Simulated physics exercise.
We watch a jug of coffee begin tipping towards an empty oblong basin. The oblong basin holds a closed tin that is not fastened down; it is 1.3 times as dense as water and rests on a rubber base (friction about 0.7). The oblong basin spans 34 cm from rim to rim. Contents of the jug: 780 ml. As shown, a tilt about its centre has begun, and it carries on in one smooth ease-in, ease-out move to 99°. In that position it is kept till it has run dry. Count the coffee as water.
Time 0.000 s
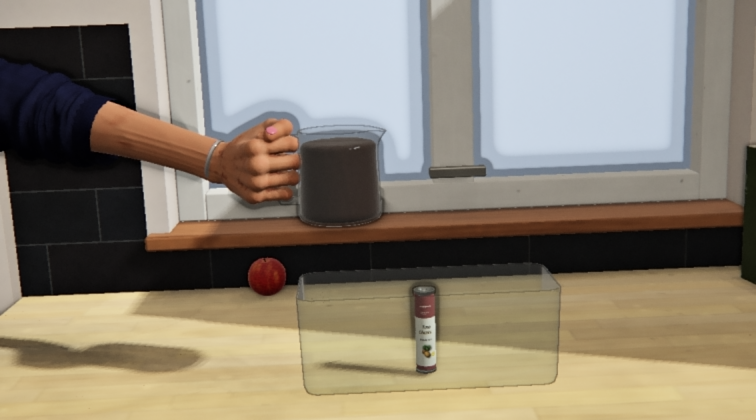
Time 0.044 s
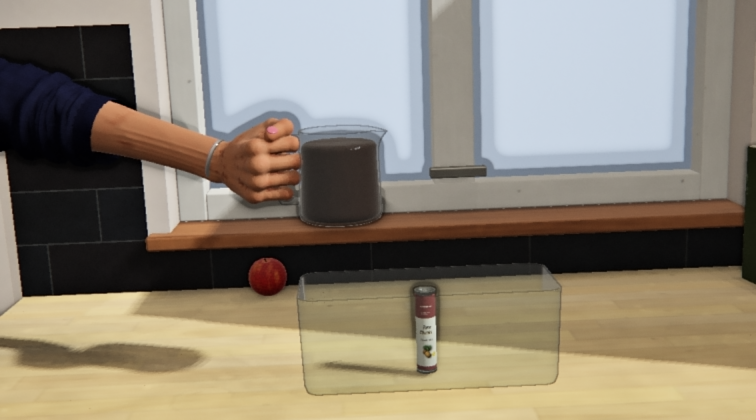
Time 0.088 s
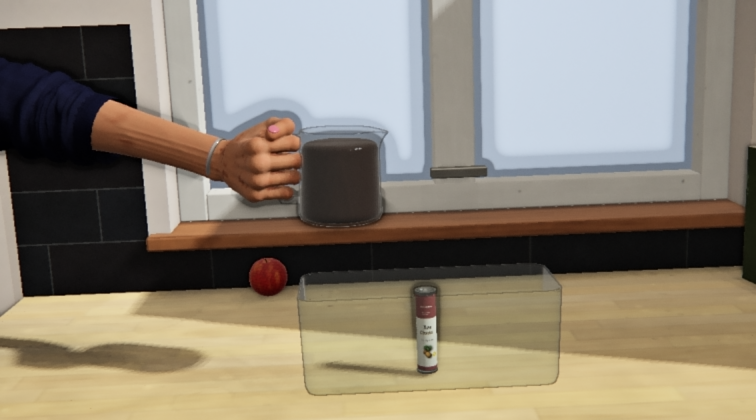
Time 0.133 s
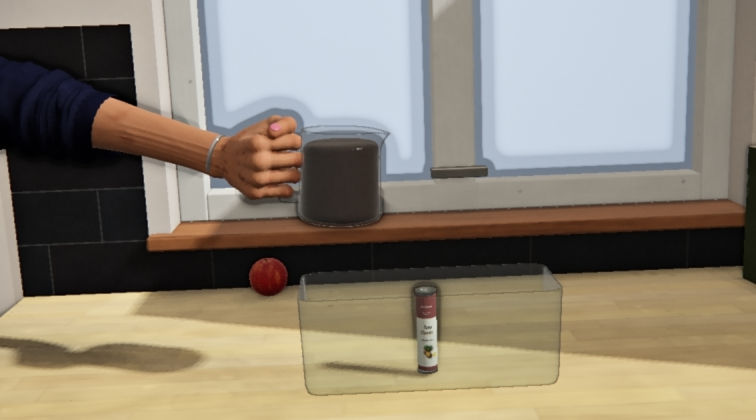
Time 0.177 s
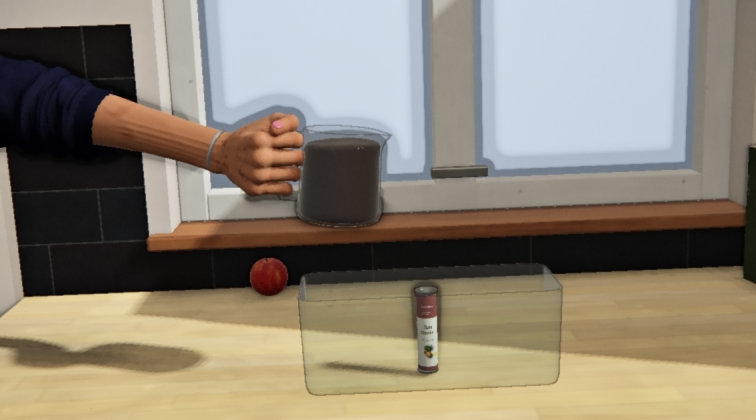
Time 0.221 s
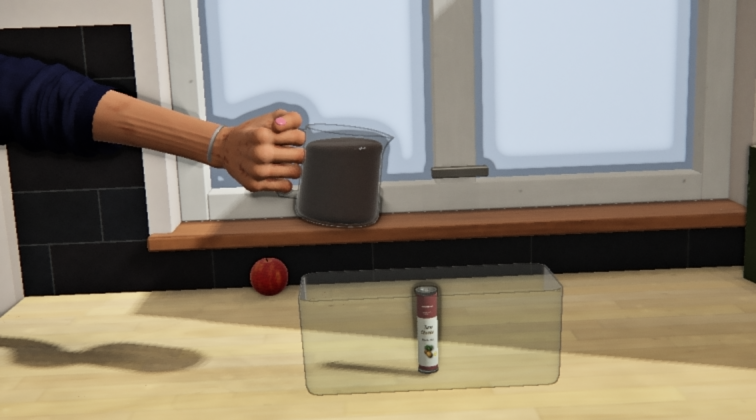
At the start, a hand at the left holds a clear jug of dark liquid upright above an empty see-through basin, where a small closed tin stands, with a red ball nearby. The hand then slowly tilts the jug slightly to the right, while everything on the counter stays still.
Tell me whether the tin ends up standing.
It does.
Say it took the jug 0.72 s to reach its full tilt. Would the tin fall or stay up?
With that tilt, the tin stays on its base.
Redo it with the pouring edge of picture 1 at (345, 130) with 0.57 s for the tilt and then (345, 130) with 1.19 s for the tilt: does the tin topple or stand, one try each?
Run one: It tumbles. Run two: It tumbles.
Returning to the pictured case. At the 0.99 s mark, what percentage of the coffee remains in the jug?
About 40 % is still there.
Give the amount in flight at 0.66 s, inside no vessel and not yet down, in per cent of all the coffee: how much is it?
Roughly 12 percent.
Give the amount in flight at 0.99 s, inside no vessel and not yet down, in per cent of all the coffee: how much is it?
Airborne fraction: Approx. 22 %.
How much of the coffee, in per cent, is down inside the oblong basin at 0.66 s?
At that time the basin holds about 2 per cent of the liquid.
By 0.66 s the tilt is 58° and 86 per cent is still to pour; the tin stands where it began.
By 0.99 s the tilt is 92° and 40 per cent is still to pour; the tin stands where it began.
By 1.32 s the tilt is 99° and 8 per cent is still to pour; the tin stands where it began.
By 1.69 s the tilt is 99° and 1 per cent is still to pour; the tin stands where it began.
At rest the tin stands where it began.
